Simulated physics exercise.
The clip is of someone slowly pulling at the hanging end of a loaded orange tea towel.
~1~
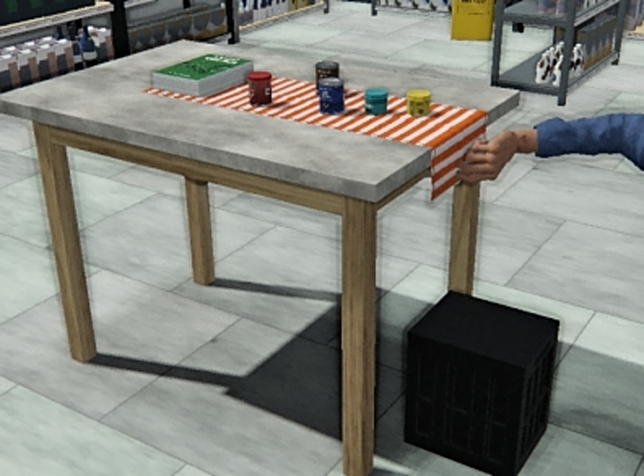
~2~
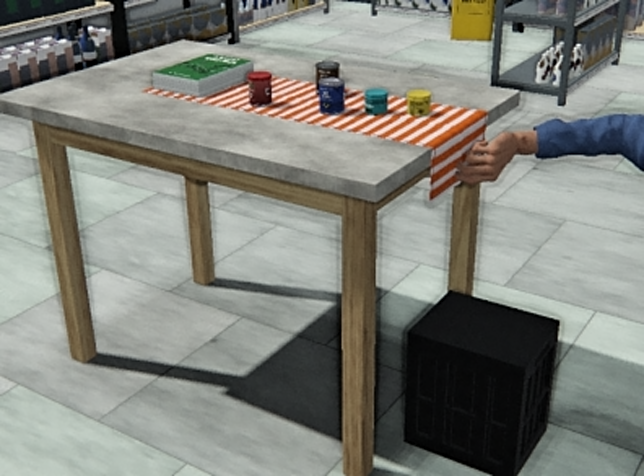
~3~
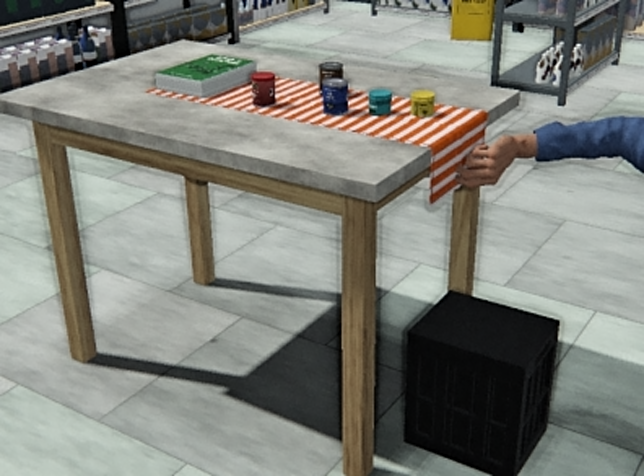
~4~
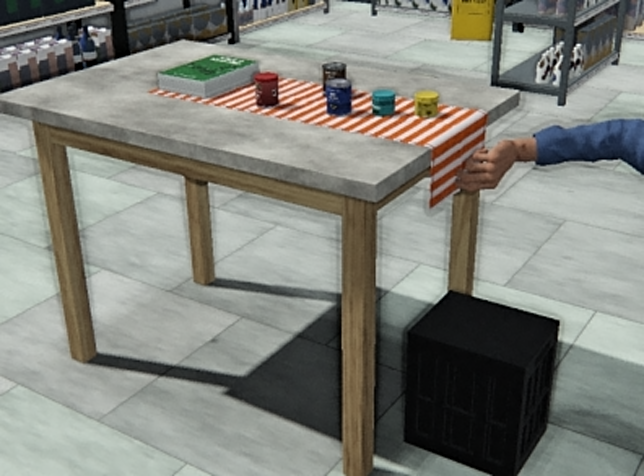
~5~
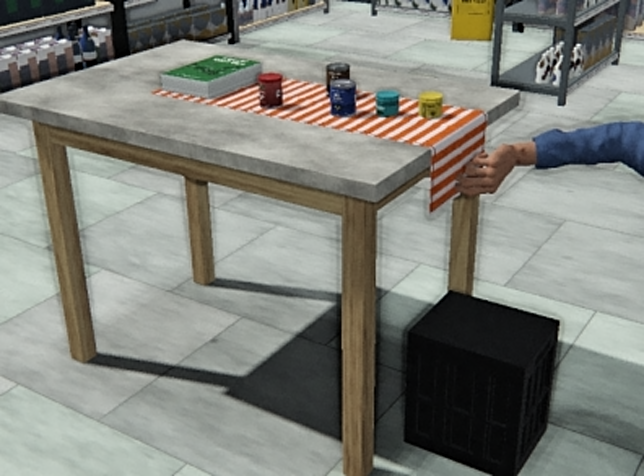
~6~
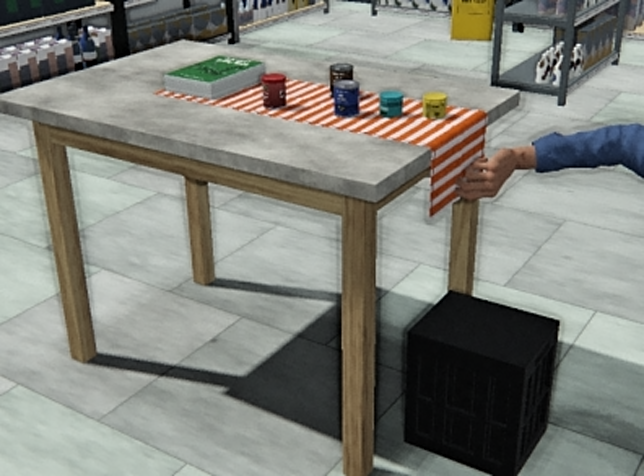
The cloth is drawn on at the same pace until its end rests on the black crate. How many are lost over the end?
The count of fallen things is three.
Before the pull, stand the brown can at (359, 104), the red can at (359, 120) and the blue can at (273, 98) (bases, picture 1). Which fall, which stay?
The brown can goes over; the red can drops off; the blue can does not fall.
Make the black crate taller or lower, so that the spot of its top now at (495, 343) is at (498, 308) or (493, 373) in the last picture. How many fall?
The count: 2 and 4.
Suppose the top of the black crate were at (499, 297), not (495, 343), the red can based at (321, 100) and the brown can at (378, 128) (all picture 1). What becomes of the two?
The red can survives, the brown can falls.
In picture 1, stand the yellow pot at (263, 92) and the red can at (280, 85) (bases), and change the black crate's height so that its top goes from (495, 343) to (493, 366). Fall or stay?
The yellow pot does not fall, the red can keeps its place on top.
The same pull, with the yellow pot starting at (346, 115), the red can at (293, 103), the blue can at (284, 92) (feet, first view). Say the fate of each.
The yellow pot comes down, the red can keeps its place on top, the blue can holds on.
Soon after, hem near (456, 245); yellow pot gone.
Then, hem near (455, 296); yellow pot and turquoise pot gone.
At rest, hem on the crate; yellow pot, turquoise pot and blue can gone. It carries off three.
